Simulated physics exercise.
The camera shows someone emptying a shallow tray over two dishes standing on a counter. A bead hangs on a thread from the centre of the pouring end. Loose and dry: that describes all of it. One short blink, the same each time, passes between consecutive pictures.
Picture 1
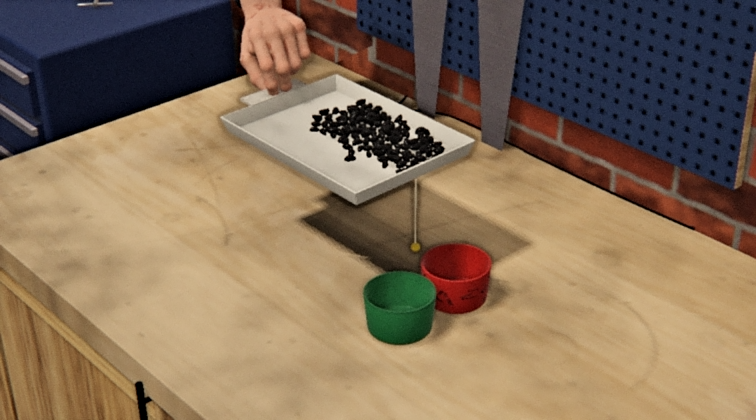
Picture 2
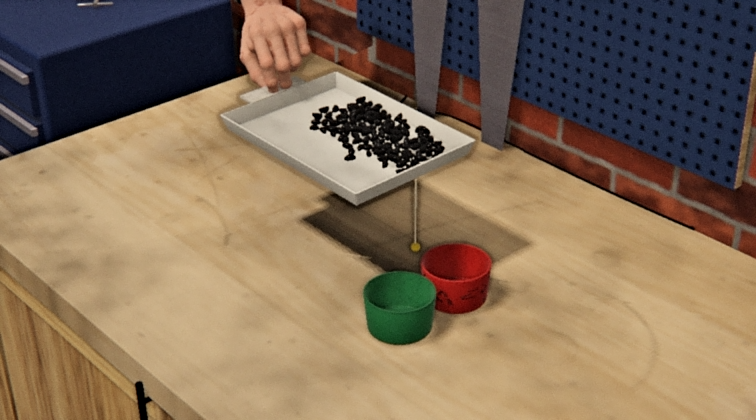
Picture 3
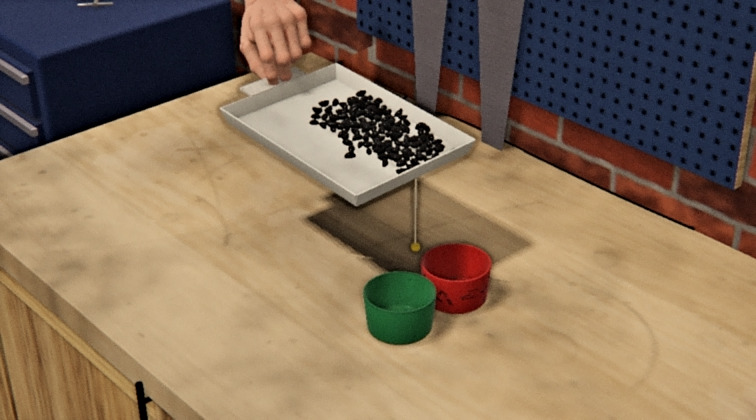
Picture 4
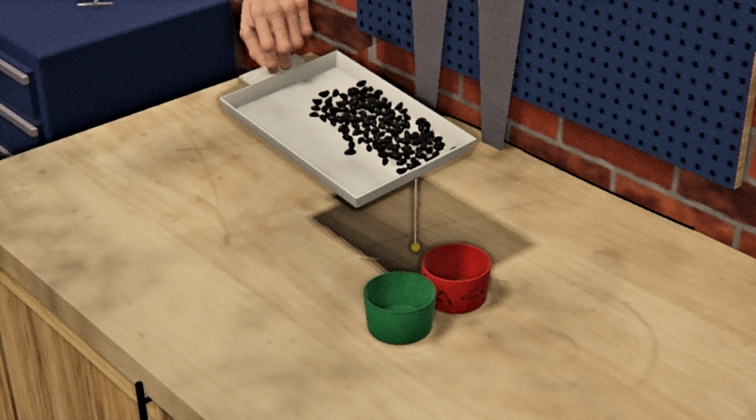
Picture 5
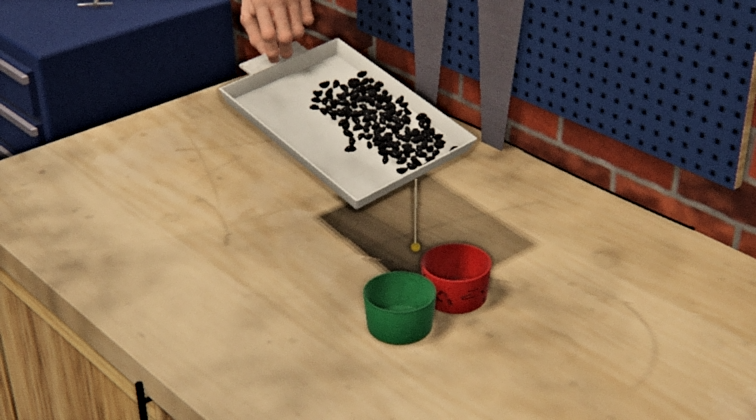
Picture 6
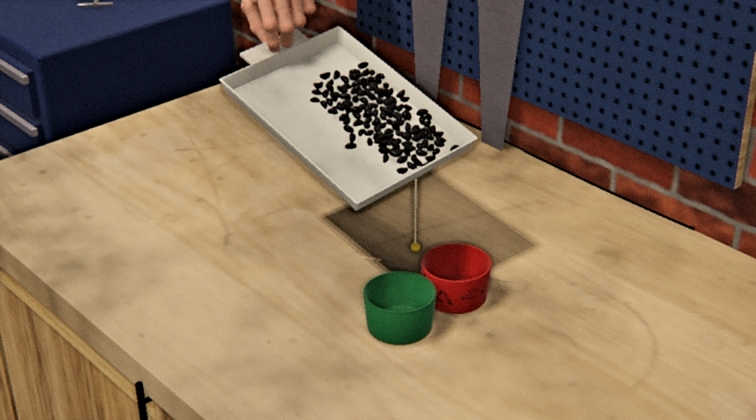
A white tray of black beans was held level above a green dish and a red one, then a hand gradually raised its back end, slanting it toward the front while the beans barely shifted.
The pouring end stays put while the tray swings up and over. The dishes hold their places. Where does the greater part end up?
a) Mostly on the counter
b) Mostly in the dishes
Answer: B.
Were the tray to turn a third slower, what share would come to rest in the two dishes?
Roughly 70 in a hundred.
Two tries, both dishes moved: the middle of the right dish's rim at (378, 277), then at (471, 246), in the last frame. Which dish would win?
It comes out as the one to the right in the first try and the one to the left in the second.
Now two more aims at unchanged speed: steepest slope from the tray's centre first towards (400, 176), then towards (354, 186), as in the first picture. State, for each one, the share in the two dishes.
Somewhere close to 70 % the first time, 50 % the second.
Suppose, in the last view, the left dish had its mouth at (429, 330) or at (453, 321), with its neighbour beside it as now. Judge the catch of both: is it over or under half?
The pair would catch the lesser share the first time and the lesser share the second time.
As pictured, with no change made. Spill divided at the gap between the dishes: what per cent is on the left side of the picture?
I'd put it at close to 60 per cent.
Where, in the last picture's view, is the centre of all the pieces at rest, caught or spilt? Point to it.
Somewhere around (398, 322) in the last picture.
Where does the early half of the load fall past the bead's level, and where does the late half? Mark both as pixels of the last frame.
Earlier half at (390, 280), later half at (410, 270).
Soon after the last picture, tray tipped steeply; nearly all on the tray; a stray few in the left dish; a stray few in the air.
A little later, tray tipped right over; about two thirds on the tray; a small part in the left dish; a stray few in the right dish; a small part outside both; a small part in the air.
Later still, tray tipped past a quarter turn; about half in the left dish; a small part in the right dish; about a third outside both.
At rest, tray tipped past a quarter turn; about half in the left dish; a small part in the right dish; about a third outside both.
